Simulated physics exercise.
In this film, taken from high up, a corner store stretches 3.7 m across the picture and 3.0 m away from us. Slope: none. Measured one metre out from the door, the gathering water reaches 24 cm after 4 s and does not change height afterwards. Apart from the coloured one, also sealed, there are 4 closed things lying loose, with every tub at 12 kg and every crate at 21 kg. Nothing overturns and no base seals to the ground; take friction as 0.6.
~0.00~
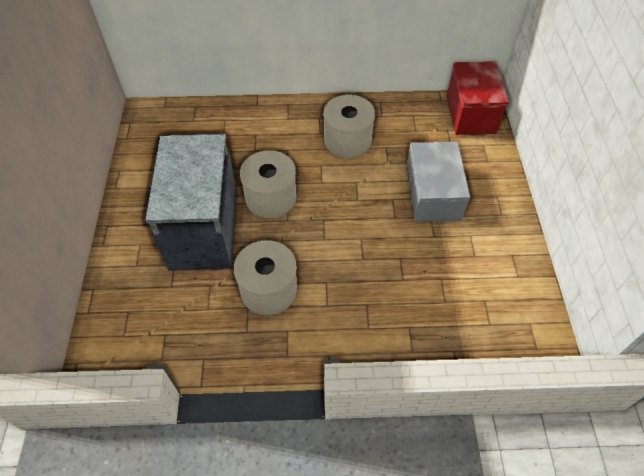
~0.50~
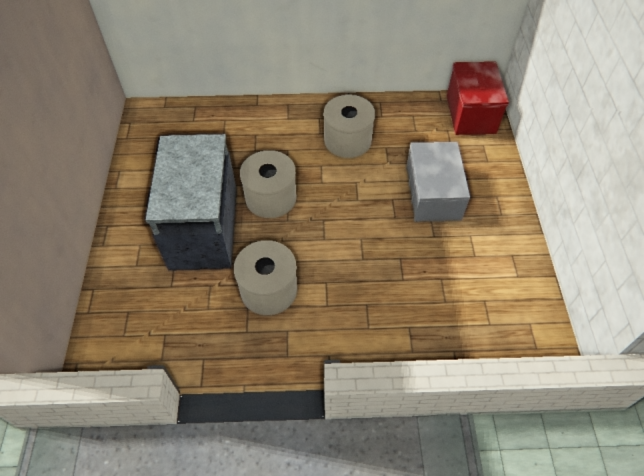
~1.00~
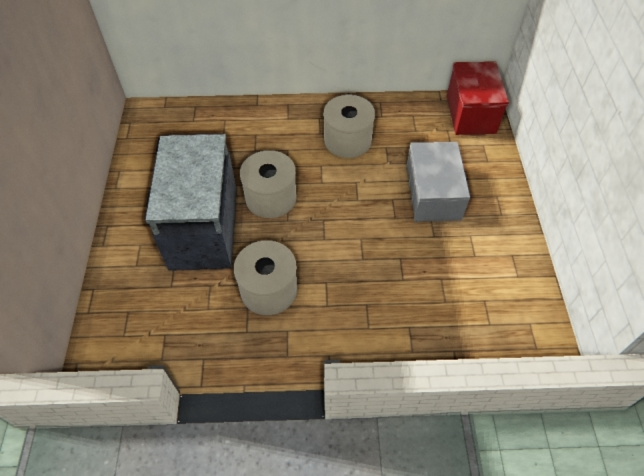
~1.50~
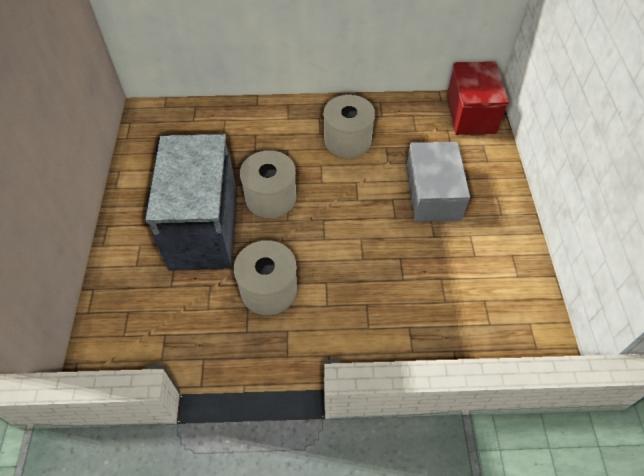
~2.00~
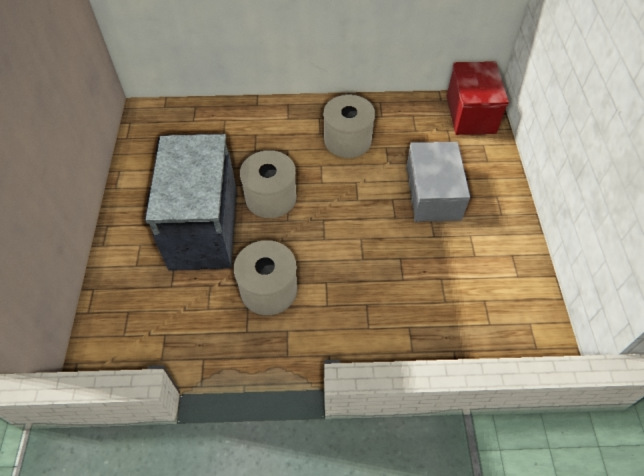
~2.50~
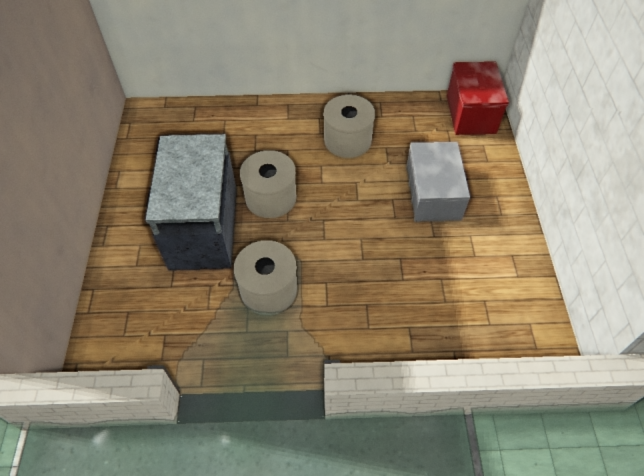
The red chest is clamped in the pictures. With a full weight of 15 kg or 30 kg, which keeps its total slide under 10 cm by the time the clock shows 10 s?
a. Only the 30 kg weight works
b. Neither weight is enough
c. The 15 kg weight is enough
Neither weight is enough (b).
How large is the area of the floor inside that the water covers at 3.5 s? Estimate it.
My estimate is roughly 2.5 m2.
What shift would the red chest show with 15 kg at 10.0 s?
About 200 cm off its spot.
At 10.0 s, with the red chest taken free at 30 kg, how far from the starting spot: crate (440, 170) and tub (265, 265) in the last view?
120 cm, 200 cm.
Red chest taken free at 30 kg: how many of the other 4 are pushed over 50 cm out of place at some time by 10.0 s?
Total: 4.
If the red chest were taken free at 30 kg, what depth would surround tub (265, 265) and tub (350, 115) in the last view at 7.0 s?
Close to 13 and 15 centimetres.
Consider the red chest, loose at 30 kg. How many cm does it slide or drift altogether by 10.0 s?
Roughly 50 centimetres altogether.
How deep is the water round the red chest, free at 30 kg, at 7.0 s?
Close to 9 cm deep.
After 3.5 s the red chest would be 0 cm from its start with 15 kg and 0 cm from its start with 30 kg; 0 cm of water round it then.
After 4.5 s the red chest would be 0 cm from its start with 15 kg and 0 cm from its start with 30 kg; 0 cm of water round it then.
After 7.0 s the red chest would be 16 cm from its start with 15 kg and 2 cm from its start with 30 kg; 9 cm of water round it then.
After 10.0 s the red chest would be 201 cm from its start with 15 kg and 37 cm from its start with 30 kg; 16 cm of water round it then.
